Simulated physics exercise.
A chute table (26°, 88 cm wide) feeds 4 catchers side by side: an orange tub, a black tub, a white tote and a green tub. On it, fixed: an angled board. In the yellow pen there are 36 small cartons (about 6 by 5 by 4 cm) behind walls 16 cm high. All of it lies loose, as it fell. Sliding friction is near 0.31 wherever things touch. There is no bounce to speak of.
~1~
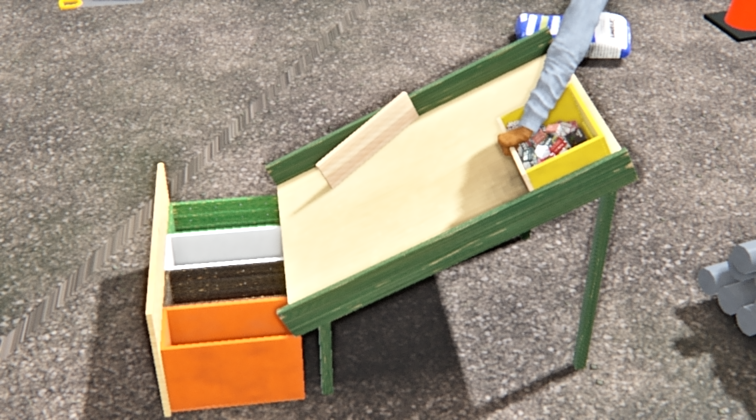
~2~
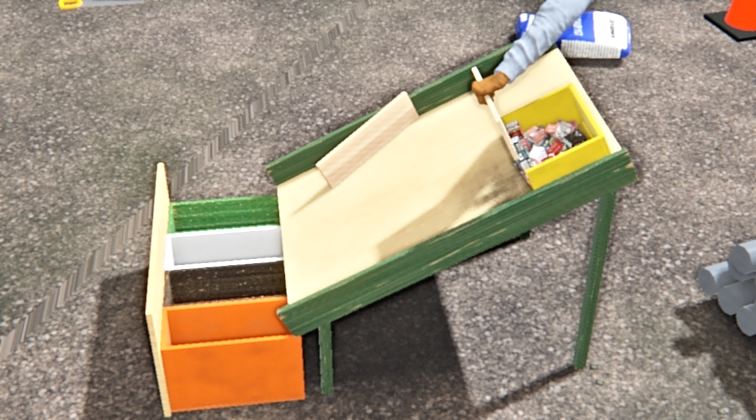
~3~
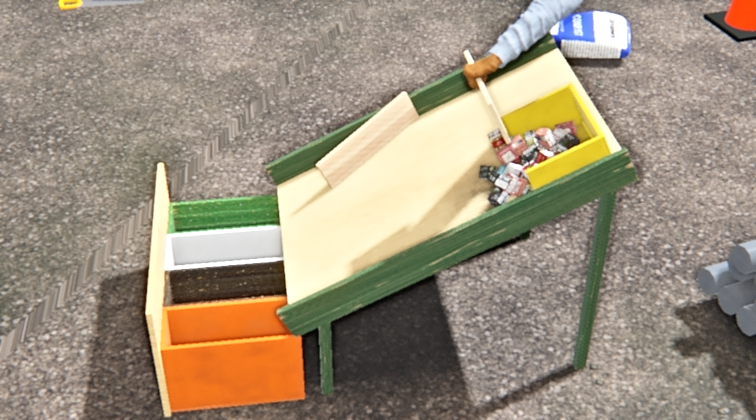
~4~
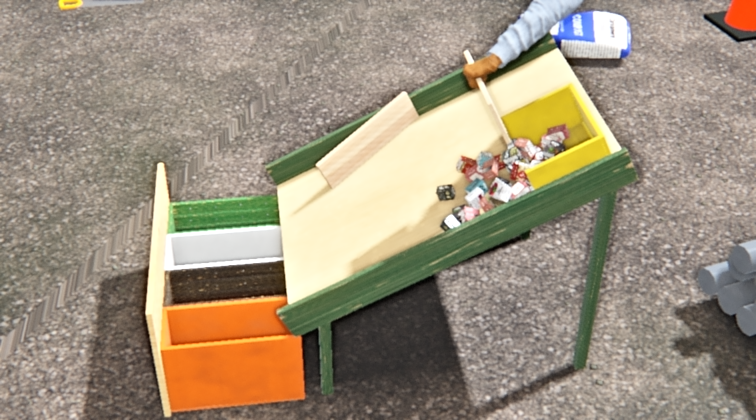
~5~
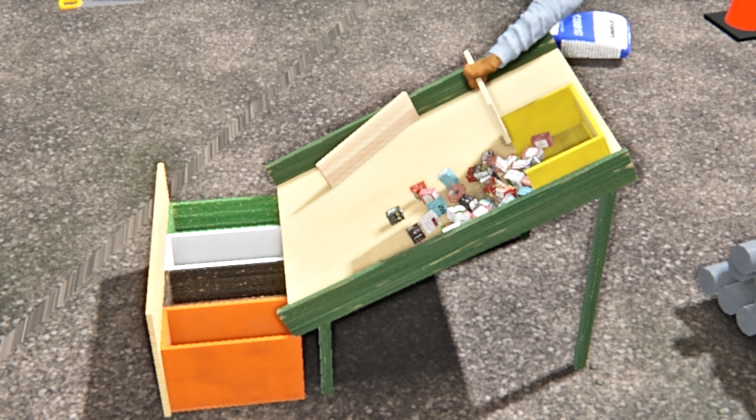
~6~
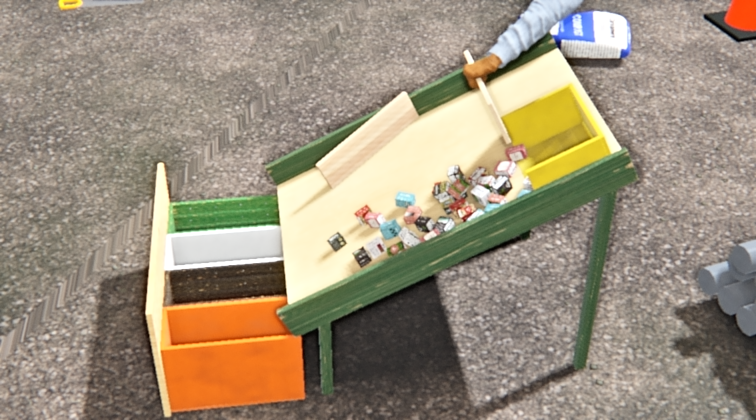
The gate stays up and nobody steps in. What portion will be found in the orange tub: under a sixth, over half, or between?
In the end more than half of them are in the orange tub.
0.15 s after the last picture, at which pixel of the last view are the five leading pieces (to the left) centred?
Near (285, 288).
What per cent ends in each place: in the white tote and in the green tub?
About 0 and 0 per cent.
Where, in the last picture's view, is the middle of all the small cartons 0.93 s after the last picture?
Around (199, 364).
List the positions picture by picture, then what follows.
In the first picture (places track the rim corner closest to us here), yellow pen (600, 137); orange tub (164, 348); all still inside.
Yellow pen (600, 137), in the second picture.
Yellow pen (600, 137); 11 out, the lowest carton at (499, 197), in the third picture.
Yellow pen (600, 137); 23 out, the lowest carton at (446, 193), in the fourth picture.
Yellow pen (600, 137); 29 out, in the fifth picture.
Yellow pen (600, 137); orange tub (164, 348); 34 out, in the sixth picture.
Then, 0.15 s after the last picture, 1 in the orange tub, 34 on the slope and 1 in the air.
Then, 0.33 s after the last picture, 6 in the orange tub, 3 in the black tub, 25 on the slope and 2 in the air.
Then, 0.60 s after the last picture, 16 in the orange tub, 10 in the black tub, 4 on the slope and 6 in the air.
Outcome (0.93 s after the last picture), 22 in the orange tub and 14 in the black tub. Asked share, 22 of 36, 61 per cent.
